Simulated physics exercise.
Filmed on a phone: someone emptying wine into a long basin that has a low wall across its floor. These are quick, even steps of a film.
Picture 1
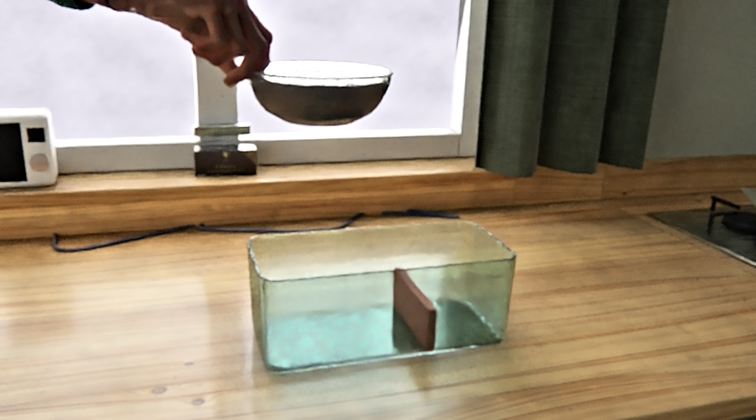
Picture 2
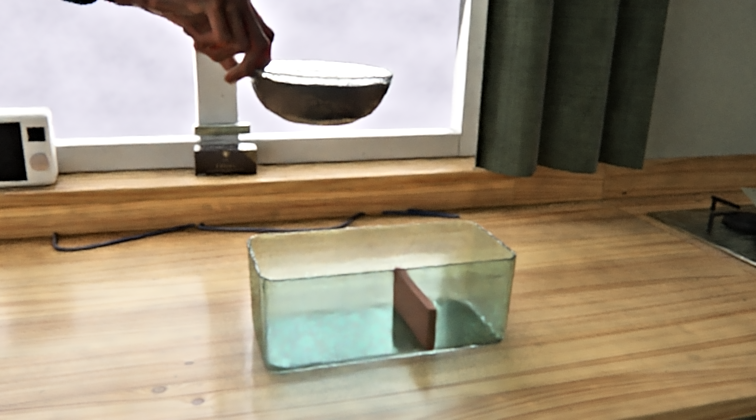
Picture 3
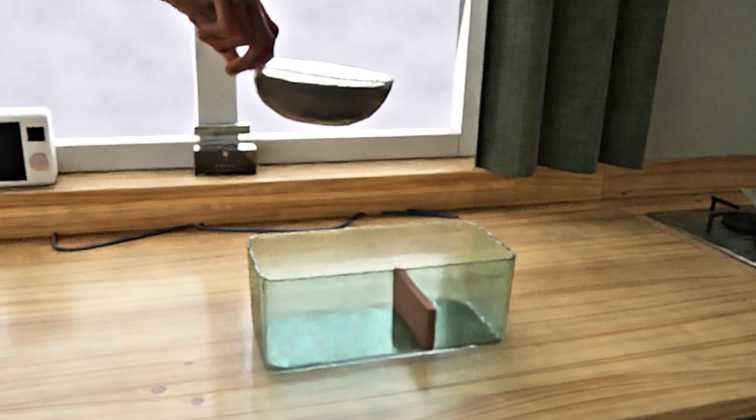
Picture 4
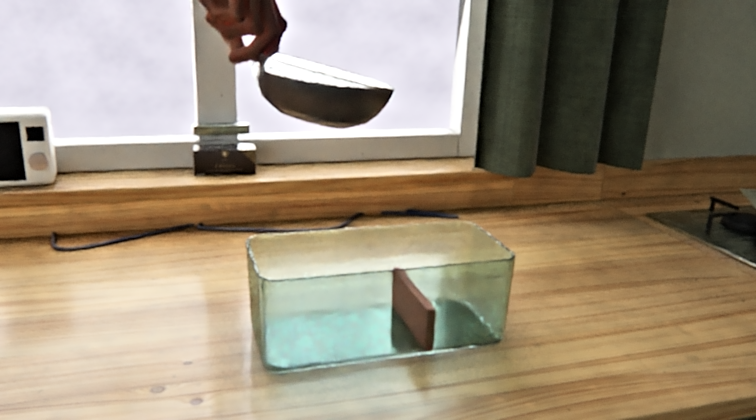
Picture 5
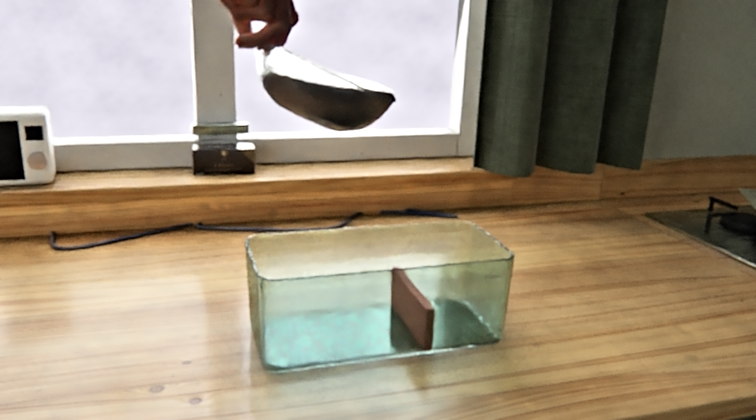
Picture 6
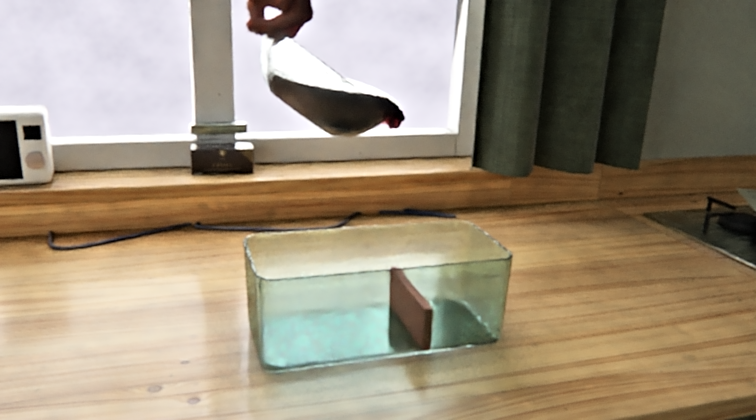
Hand steadily tilting a bowl rightward above a clear basin with a low divider, dark red liquid showing at its lip.
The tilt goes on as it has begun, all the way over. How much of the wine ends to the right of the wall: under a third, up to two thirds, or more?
The share right of the wall is between a third and two thirds.
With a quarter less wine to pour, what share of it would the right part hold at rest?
Roughly 50 in a hundred.
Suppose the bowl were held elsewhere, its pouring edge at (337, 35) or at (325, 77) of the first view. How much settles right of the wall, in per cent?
In turn 5 and 5 in a hundred.
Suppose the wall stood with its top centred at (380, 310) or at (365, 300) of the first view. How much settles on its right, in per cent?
The first gives 65 %, the second 80 %.
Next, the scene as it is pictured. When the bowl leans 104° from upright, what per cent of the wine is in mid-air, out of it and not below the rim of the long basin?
Some 35 per cent.
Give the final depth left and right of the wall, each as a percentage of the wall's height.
Left: 20 %. Right: 50 %.
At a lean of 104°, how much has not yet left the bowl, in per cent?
Roughly 0 in a hundred.
A moment on, the bowl is tipped right over and 1 per cent is still to pour, 8 is left of the wall and 57 right of it.
Next, the bowl is tipped right over and 0 per cent is still to pour, 33 is left of the wall and 45 right of it.
Then the bowl is tipped right over and 0 per cent is still to pour, 41 is left of the wall and 53 right of it.
Later the bowl is tipped right over and 0 per cent is still to pour, 41 is left of the wall and 53 right of it.
In the end 41 per cent lies left of the wall, 53 right of it and 6 outside.
